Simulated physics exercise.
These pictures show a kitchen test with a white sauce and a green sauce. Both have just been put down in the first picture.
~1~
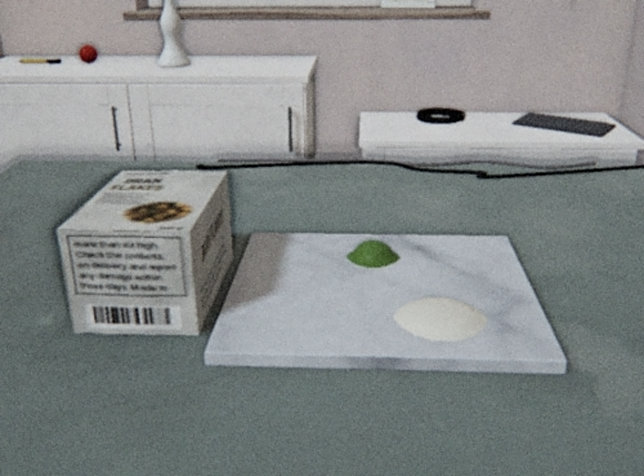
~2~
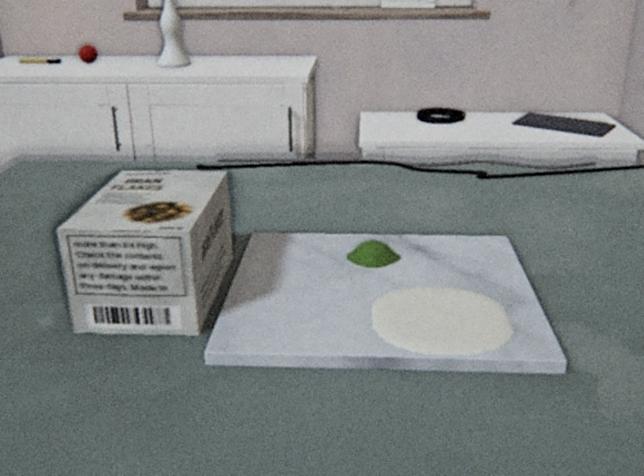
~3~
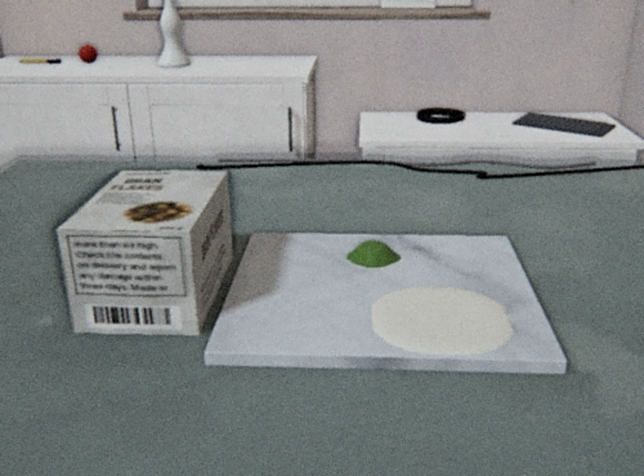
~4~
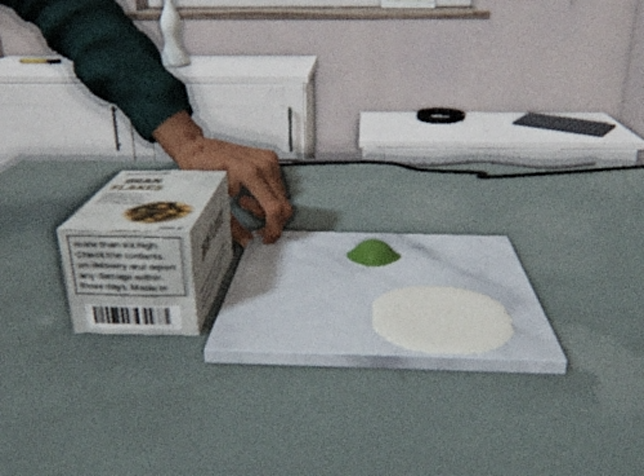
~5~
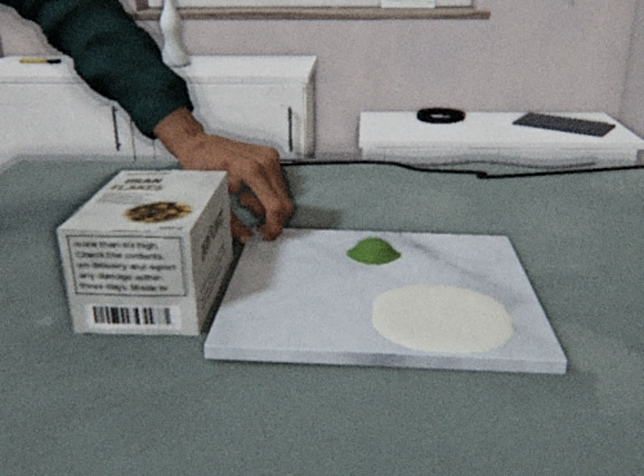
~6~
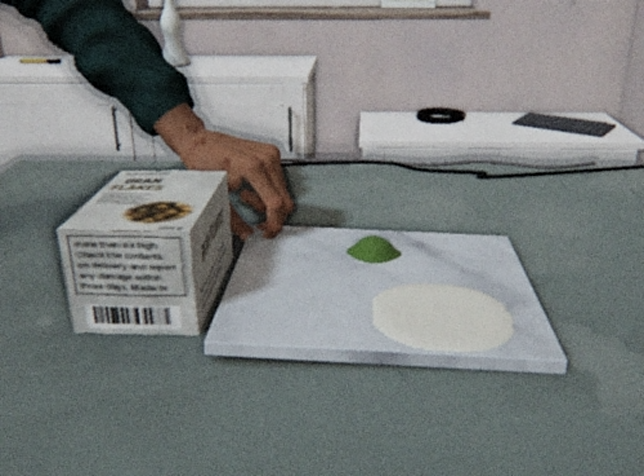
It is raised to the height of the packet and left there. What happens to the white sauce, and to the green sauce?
My prediction: The white sauce drops off. The green sauce does not drop off.
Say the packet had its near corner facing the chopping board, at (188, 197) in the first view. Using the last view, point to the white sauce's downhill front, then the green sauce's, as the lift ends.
In the last picture you'd see them end at (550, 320) and at (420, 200).
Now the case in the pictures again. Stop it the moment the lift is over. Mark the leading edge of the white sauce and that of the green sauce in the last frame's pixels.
(551, 318) and (412, 212).
Soon after, slope about 23°; the white sauce is dripping off the low end; the green sauce has not moved.
Later, the white sauce is dripping off the low end; the green sauce has not moved.
In the end, slope about 23°; the white sauce is dripping off the low end; the green sauce has not moved.
